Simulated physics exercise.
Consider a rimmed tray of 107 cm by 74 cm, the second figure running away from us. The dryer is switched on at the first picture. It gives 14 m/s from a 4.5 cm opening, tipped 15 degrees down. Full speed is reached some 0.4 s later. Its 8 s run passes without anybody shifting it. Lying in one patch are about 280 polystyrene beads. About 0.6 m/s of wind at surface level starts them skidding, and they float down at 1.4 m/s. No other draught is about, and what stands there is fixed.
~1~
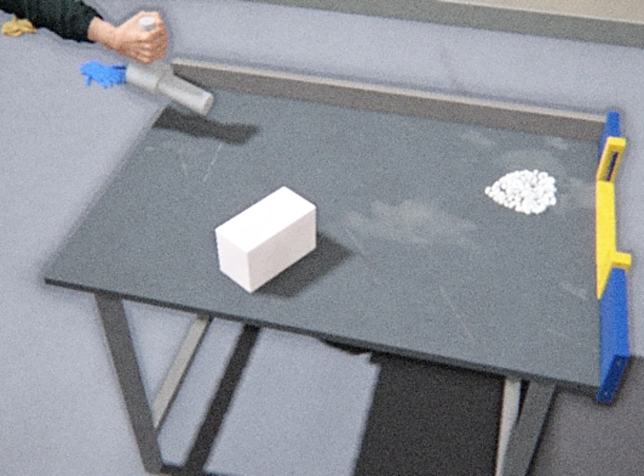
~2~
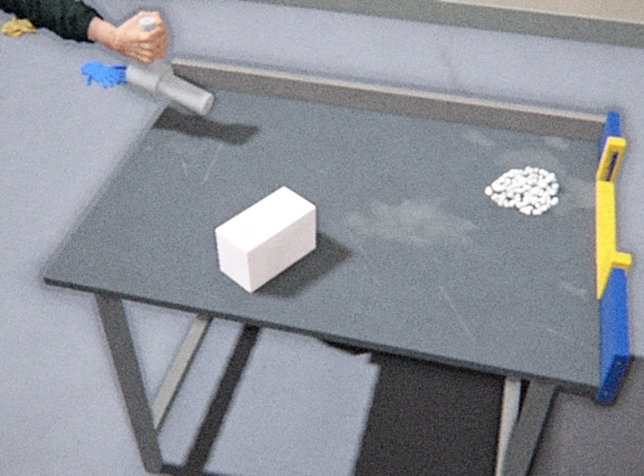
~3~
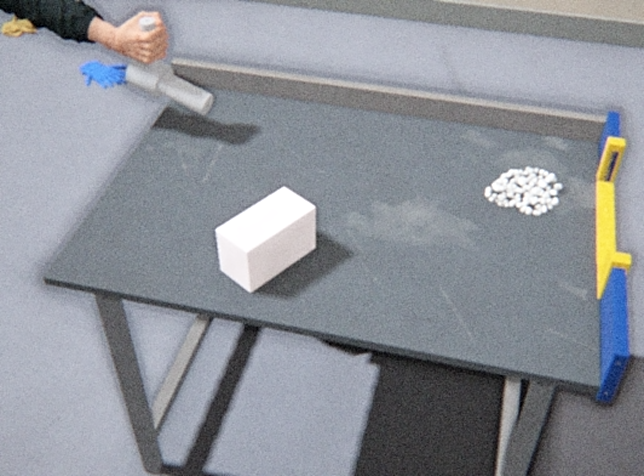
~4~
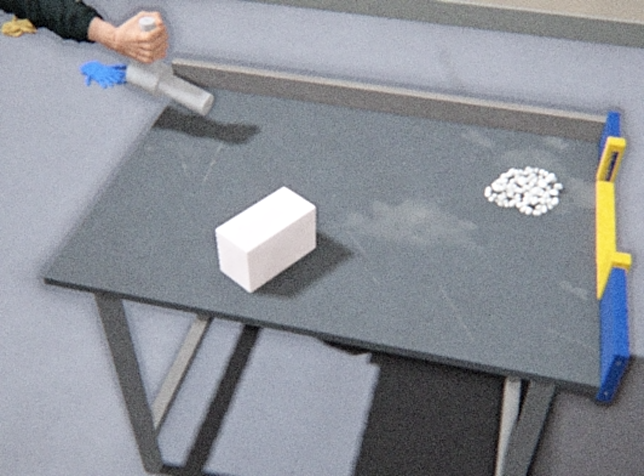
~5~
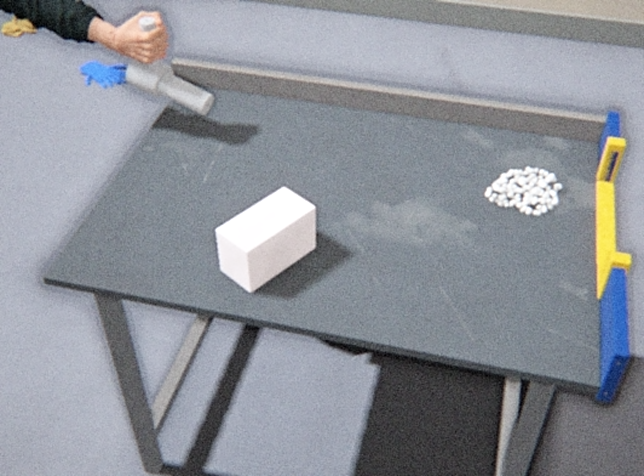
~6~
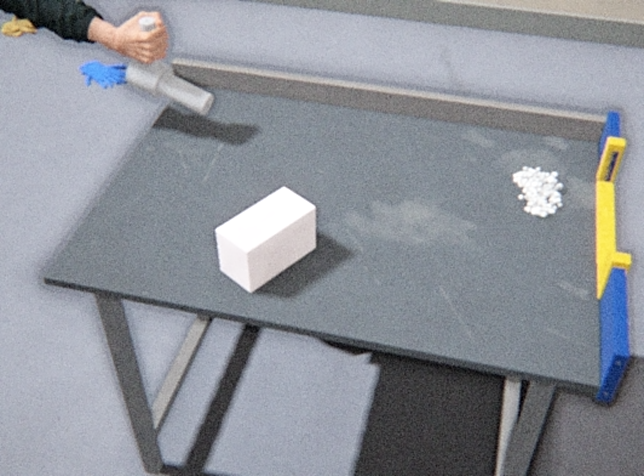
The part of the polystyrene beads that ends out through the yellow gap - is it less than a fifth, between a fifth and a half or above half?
It is more than half.
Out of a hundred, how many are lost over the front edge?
About 0 % front.
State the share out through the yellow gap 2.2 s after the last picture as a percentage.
It comes to around 100 %.
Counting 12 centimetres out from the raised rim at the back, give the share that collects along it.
About 3 %.
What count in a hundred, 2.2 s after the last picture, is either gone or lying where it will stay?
The share is near 100 per cent.
Then, 1.2 s after the last picture, 1 % are on the move or not yet settled, 95 % are out through the yellow gap.
Then, 2.2 s after the last picture, 1 % are on the move or not yet settled, 95 % are out through the yellow gap.
Then, 4.0 s after the last picture, 1 % are on the move or not yet settled, 95 % are out through the yellow gap.
Then, 7.6 s after the last picture, at the end, 95 % are out through the yellow gap.
